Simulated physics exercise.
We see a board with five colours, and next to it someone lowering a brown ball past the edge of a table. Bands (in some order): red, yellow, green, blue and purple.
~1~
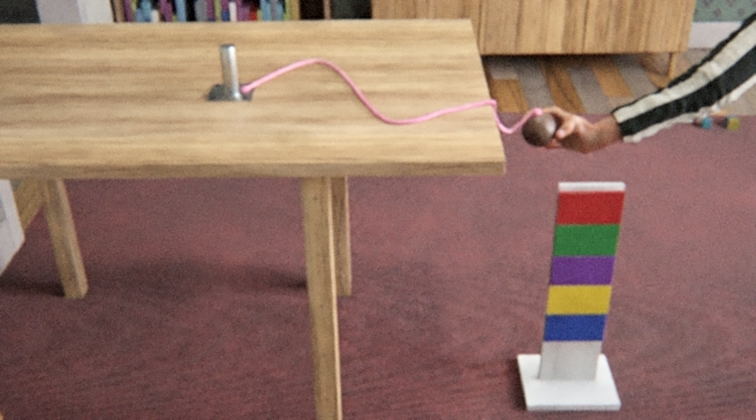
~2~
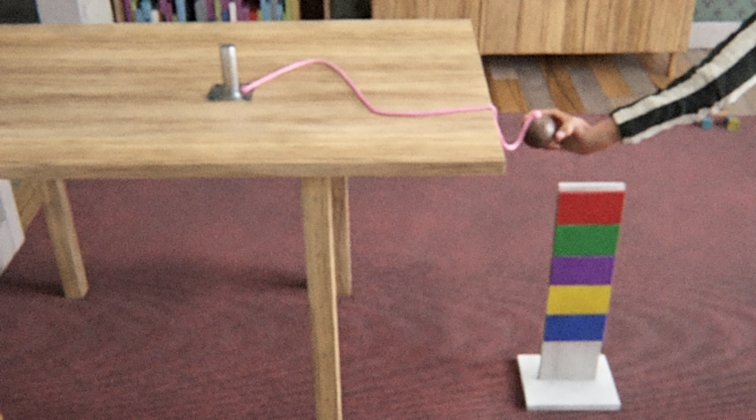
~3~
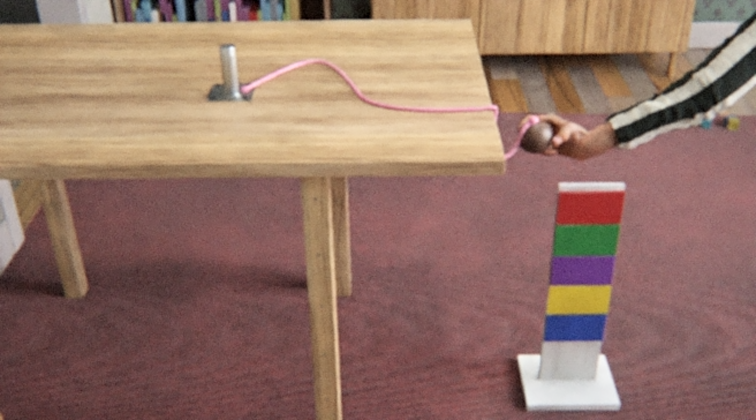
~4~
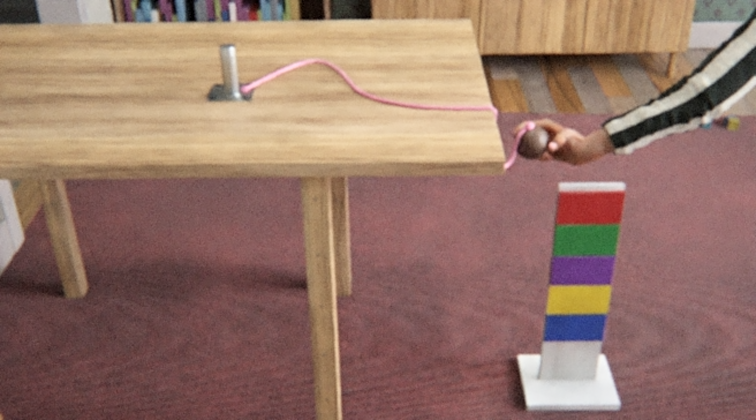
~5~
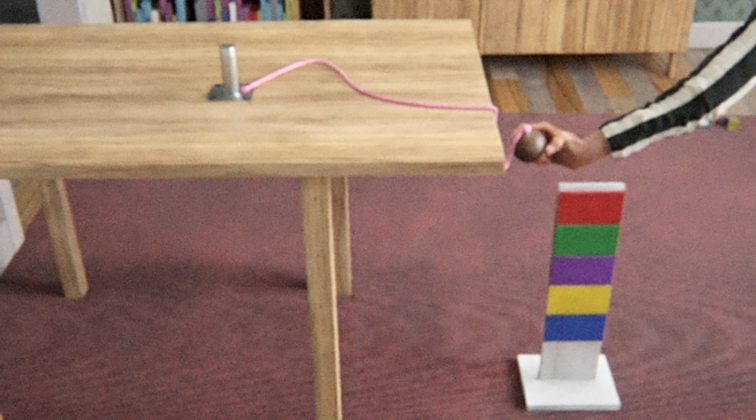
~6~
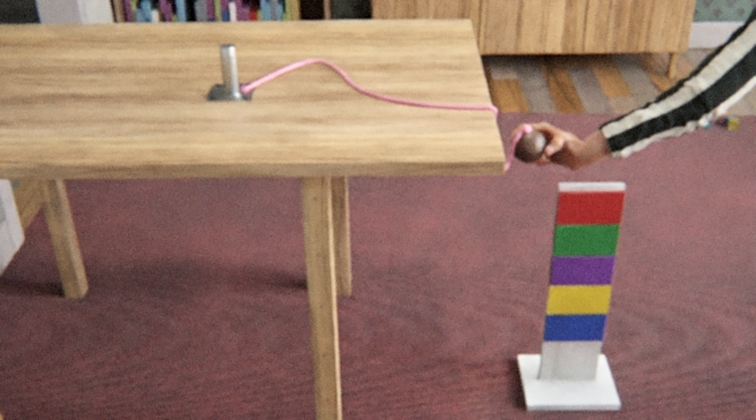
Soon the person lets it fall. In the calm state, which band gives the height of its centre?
The yellow band gives it.
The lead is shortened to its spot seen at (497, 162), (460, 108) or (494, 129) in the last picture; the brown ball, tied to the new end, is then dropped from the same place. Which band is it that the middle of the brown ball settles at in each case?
Taking them in turn: Green; none, it hangs higher; red.
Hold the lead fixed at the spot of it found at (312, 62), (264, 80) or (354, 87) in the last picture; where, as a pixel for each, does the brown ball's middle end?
Respectively (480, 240), (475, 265) and (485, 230).
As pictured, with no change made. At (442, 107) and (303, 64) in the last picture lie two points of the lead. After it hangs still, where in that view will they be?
In that view they sit near (485, 131) and near (334, 89).
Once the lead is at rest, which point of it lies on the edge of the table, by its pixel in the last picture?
Position: Approx. (400, 102).
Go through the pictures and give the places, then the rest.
The first picture shows brown ball (539, 130); red (591, 209); green (587, 241); purple (583, 272); yellow (579, 301); blue (575, 329).
The second picture shows brown ball (538, 132); lead through (269, 77) (331, 66) (360, 95) (414, 115) (494, 120).
The third picture shows brown ball (536, 137).
The fourth picture shows brown ball (531, 142); lead through (269, 77) (331, 66) (364, 95) (437, 108) (495, 141).
The fifth picture shows brown ball (529, 146).
The sixth picture shows brown ball (529, 146); lead through (269, 77) (331, 66) (369, 94) (442, 107) (494, 145).
Soon after, ball near (492, 278); level with purple.
Then, ball near (477, 275); level with yellow.
At rest, ball near (475, 283); level with yellow. The lead holds its middle at yellow.
